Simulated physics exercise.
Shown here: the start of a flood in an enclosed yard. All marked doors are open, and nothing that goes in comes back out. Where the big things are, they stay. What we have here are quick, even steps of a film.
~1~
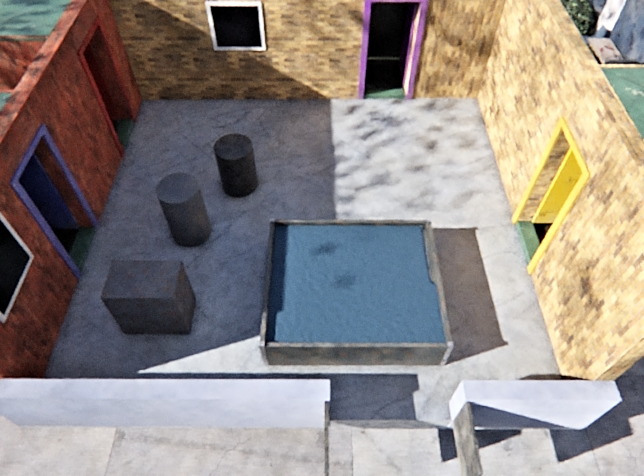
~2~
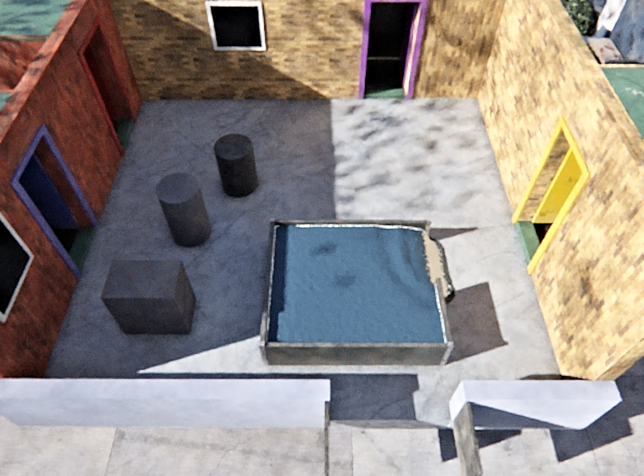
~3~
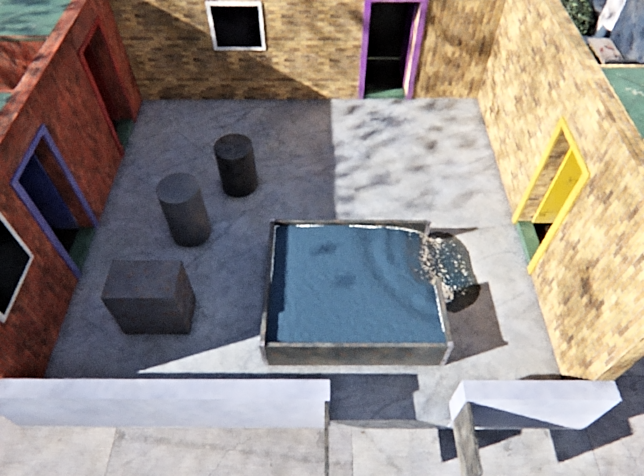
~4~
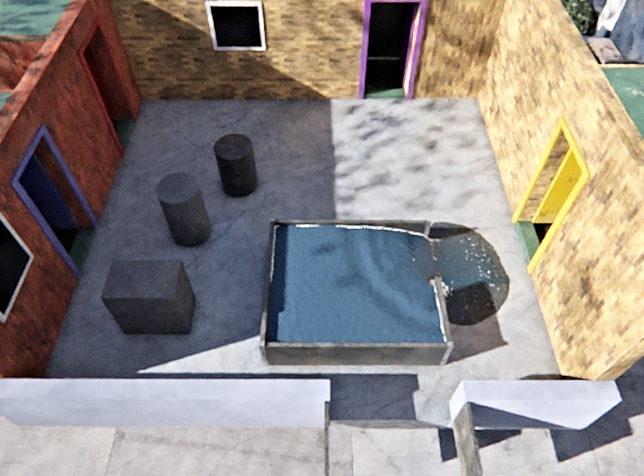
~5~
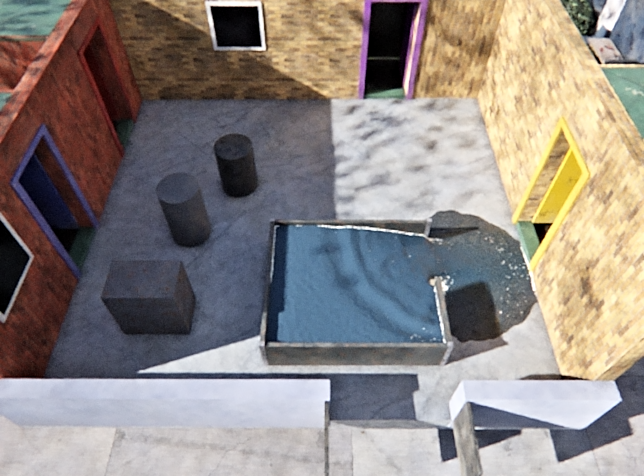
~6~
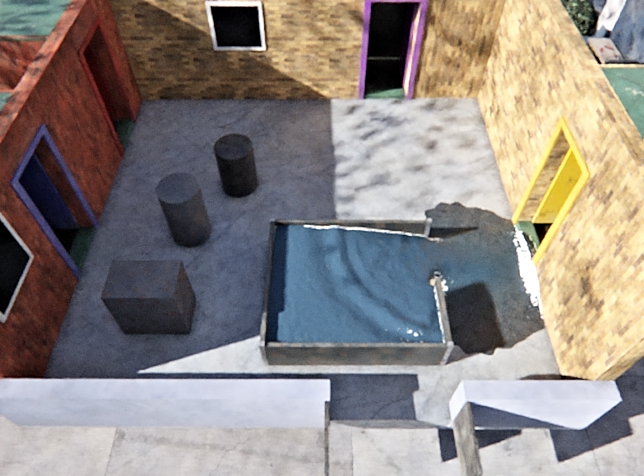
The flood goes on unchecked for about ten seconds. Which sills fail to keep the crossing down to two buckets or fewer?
Result: I expect the blue door to stay within two buckets; I expect the purple door to stay within two buckets; I expect the yellow door to go over the limit; I expect the red door to stay within two buckets.
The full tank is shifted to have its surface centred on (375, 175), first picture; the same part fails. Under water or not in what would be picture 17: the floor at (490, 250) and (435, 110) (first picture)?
Submerged and submerged.
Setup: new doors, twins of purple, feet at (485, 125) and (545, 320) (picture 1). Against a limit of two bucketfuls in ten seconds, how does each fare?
Falls short; goes past it.
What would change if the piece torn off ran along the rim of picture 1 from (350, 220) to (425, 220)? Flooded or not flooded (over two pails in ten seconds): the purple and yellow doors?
The purple door exceeds the limit and the yellow door falls short.
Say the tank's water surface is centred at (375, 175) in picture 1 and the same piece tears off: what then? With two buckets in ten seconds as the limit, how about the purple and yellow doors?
Well, the purple door admits less and the yellow door admits less.
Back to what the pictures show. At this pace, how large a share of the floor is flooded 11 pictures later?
Roughly 15 %.
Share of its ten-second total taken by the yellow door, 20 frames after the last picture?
Result: 75 % of the ten-second total.
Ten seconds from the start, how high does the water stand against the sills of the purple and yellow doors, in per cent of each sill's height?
Close to 50 per cent for the first one and close to 80 per cent for the second.
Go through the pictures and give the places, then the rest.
The water tank at (353, 280) is whole and still, in the first picture.
The front is at a hidden place, out from the gap at (427, 264), in the second picture.
Water pours out at (427, 265) and has run to (471, 296), in the third picture.
The front is at (503, 282), out from the gap at (427, 266), in the fourth picture.
Water pours out at (427, 266) and has run to (520, 248), in the fifth picture.
Water pours out at (427, 266) and has run to (513, 225), in the sixth picture.
A moment on, water covers 10 % of the floor; the blue door not reached, the purple door not reached, the yellow door over two buckets in, the red door not reached.
Next, water covers 15 % of the floor; the blue door not reached, the purple door not reached, the yellow door far over two buckets in, the red door not reached.
Then, water covers 30 % of the floor; the blue door not reached, the purple door wet at the sill, nothing in, the yellow door far over two buckets in, the red door not reached.
Later, water covers 50 % of the floor; the blue door not reached, the purple door wet at the sill, nothing in, the yellow door far over two buckets in, the red door not reached.
In the end, water covers 80 % of the floor; the blue door wet at the sill, nothing in, the purple door wet at the sill, nothing in, the yellow door far over two buckets in, the red door wet at the sill, nothing in.
